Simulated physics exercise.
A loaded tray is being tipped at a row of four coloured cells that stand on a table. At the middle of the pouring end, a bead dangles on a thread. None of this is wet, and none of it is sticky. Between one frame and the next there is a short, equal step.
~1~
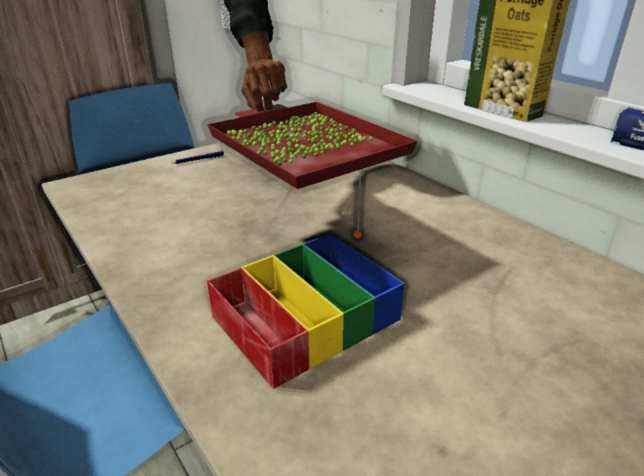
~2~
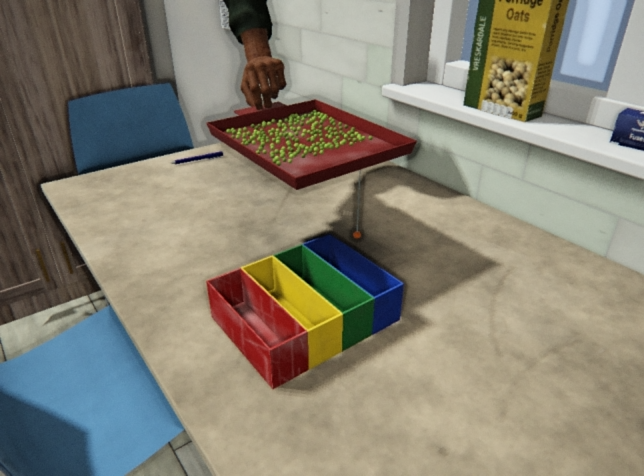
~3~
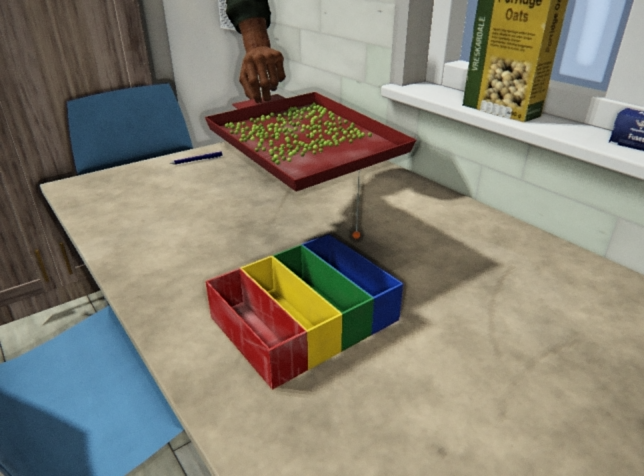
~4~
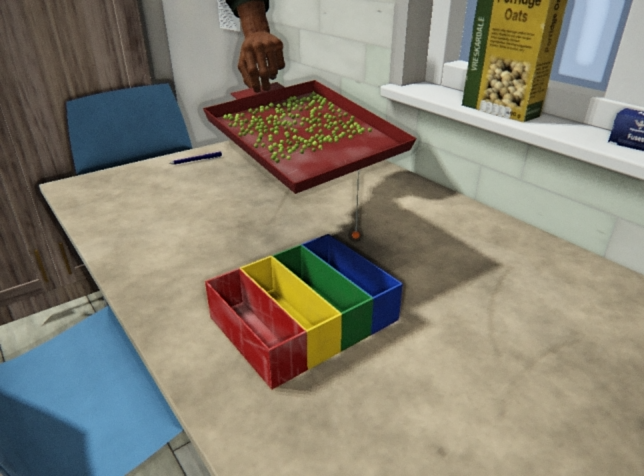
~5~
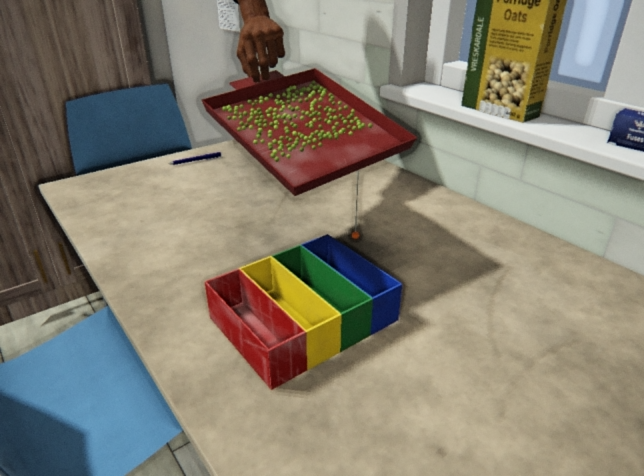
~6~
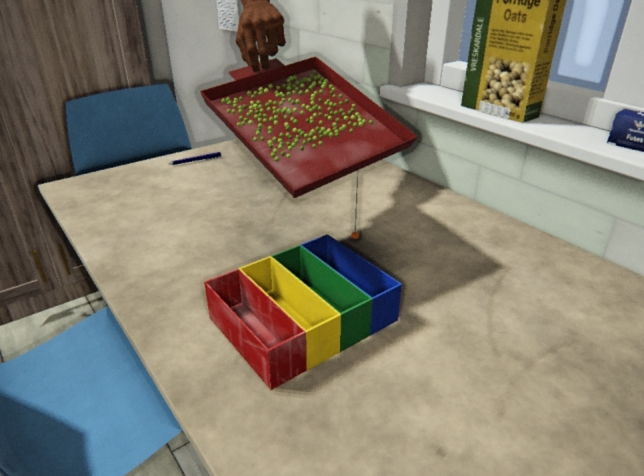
In a kitchen seen from above at an angle, a pale stone-look table stands between blue chairs and a tiled wall, with an oats box on the ledge at right. A hand holds a red tray of green peas above joined red, yellow, green and blue cells, a small orange bead hanging beneath the tray. The hand slowly tips the tray toward the viewer, its left corner dipping lowest, while the camera stays practically still.
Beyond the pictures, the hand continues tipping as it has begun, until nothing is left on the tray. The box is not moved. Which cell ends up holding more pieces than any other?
The green cell ends up holding the most.
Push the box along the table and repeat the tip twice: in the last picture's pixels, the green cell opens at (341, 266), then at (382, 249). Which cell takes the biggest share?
Try 1: That yellow cell. Try 2: The red cell.
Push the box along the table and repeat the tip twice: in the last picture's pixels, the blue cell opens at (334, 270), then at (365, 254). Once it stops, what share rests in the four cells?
You'd get 100 per cent first and 100 per cent second.
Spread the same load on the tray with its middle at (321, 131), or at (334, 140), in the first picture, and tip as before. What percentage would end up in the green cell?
Estimate: 70 % first, 70 % second.
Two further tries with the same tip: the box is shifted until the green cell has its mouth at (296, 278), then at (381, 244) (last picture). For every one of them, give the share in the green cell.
50 and 0 in a hundred.
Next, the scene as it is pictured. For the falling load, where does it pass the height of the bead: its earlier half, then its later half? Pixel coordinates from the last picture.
Earlier half at (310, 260), later half at (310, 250).
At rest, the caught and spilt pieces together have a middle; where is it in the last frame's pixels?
Around (313, 304), give or take.
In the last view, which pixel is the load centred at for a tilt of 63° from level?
Somewhere about (313, 189).
Just after the last frame, tray tipped steeply; the larger part on the tray; just a few in the green cell; just a few in the yellow cell; about a tenth falling or outside the box.
A moment on, tray tipped past a quarter turn; roughly a third on the tray; roughly a third in the green cell; about a tenth in the yellow cell; just a few in the blue cell; roughly a quarter falling or outside the box.
Further on, tray tipped past a quarter turn; the larger part in the green cell; about a tenth in the blue cell; about a tenth in the yellow cell.
When it is over, tray tipped past a quarter turn; the larger part in the green cell; about a tenth in the blue cell; about a tenth in the yellow cell; not one in the red cell.
